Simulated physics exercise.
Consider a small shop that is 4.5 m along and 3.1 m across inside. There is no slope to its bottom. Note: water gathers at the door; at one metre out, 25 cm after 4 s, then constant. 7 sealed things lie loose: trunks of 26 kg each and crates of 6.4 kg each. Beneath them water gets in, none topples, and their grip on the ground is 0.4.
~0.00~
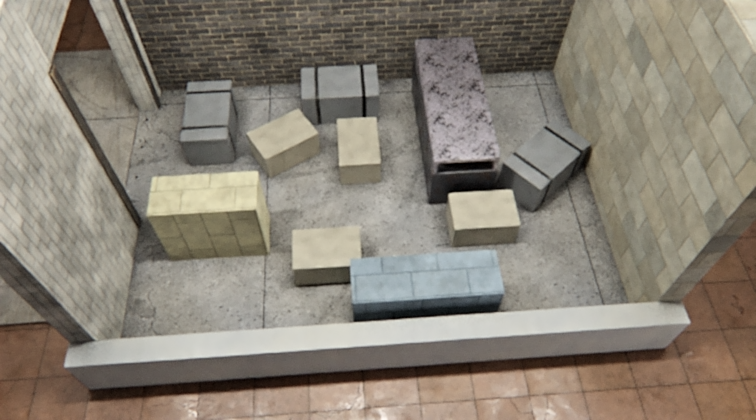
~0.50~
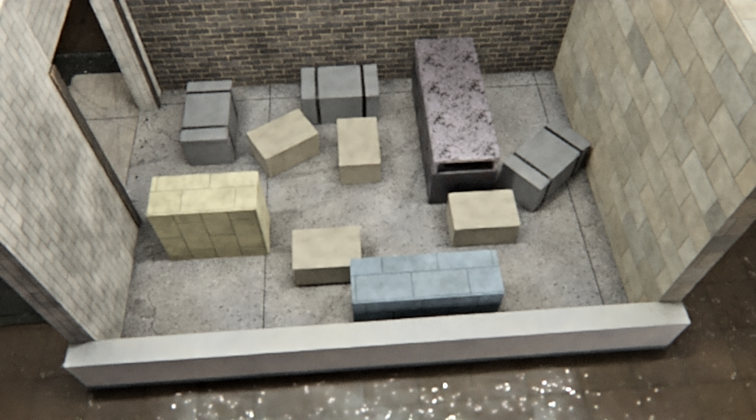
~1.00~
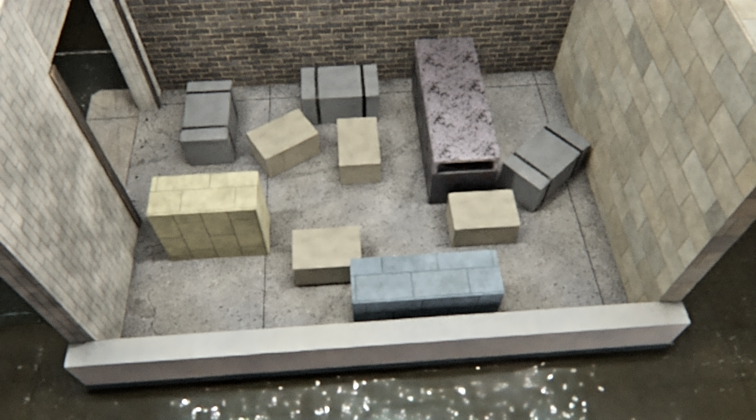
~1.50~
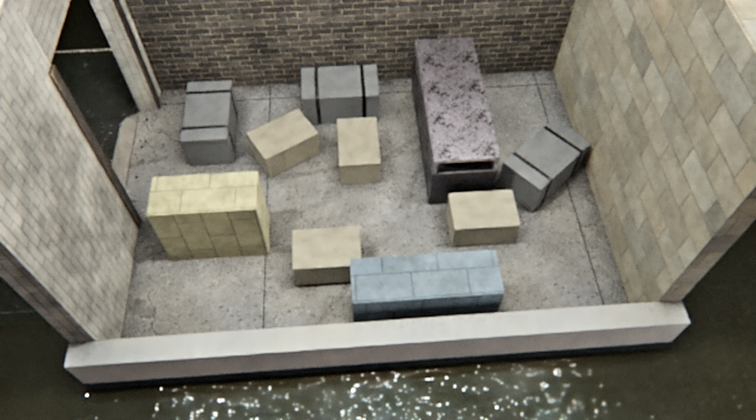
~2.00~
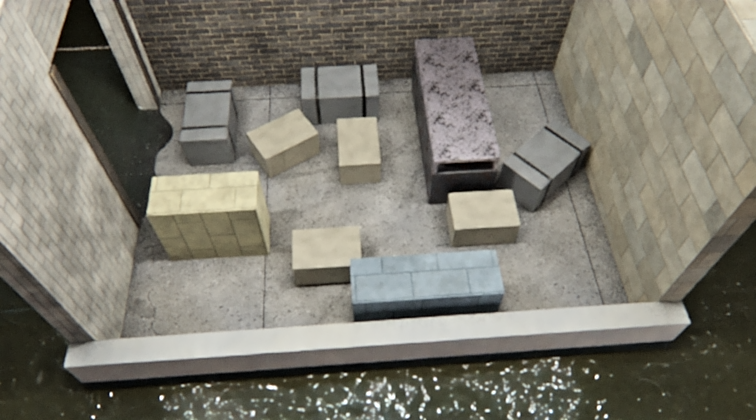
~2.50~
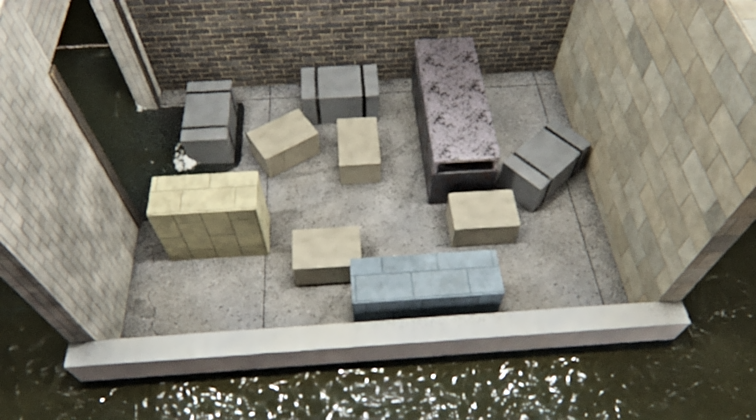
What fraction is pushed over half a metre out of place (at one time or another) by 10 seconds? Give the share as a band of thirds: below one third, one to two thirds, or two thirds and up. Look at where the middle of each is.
The share is two thirds and up.
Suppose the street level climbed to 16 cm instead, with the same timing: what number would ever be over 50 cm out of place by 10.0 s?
With that change, 6 of them.
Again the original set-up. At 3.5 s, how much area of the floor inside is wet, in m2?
Roughly 2.0 m2.
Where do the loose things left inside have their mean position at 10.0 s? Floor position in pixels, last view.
Roughly at (405, 217).
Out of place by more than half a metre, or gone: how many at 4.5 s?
I count 2 of them.
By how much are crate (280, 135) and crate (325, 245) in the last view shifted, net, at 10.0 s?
150 cm, 150 cm.
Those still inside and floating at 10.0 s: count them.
I'd say 7 of them.
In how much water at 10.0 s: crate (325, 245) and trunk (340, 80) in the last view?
Depths: Near 12 cm, then near 18 cm.
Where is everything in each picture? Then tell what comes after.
In the first picture, a trunk at (207, 109), on the bottom; a trunk at (340, 81) rests on the ground; 0.0 m2 under water; 0 of 7 have shifted.
In the second picture, a trunk at (207, 109), on the bottom; a trunk at (340, 81) rests on the ground; water covers 0.0 m2; 0 of 7 have shifted.
In the third picture, a trunk at (207, 109) rests on the ground; a trunk at (340, 81) rests on the ground; 0.0 m2 under water; 0 of 7 have shifted.
In the fourth picture, a trunk at (207, 109) rests on the ground; a trunk at (340, 81), on the bottom; water covers 0.0 m2; 0 of 7 have shifted.
In the fifth picture, a trunk at (207, 109), on the bottom; a trunk at (340, 81) rests on the ground; water covers 0.1 m2; 0 of 7 have shifted.
In the sixth picture, a trunk at (207, 109) rests on the ground; a trunk at (340, 81) rests on the ground; water covers 0.7 m2; 0 of 7 have shifted.
After 3.5 s 0 of 7 are over 50 cm from their spots; 0 afloat.
After 4.5 s 2 of 7 are over 50 cm from their spots; 0 afloat.
After 7.0 s 3 of 7 are over 50 cm from their spots; 5 afloat.
After 10.0 s 7 of 7 are over 50 cm from their spots, and 7 have been at some point; 7 afloat.
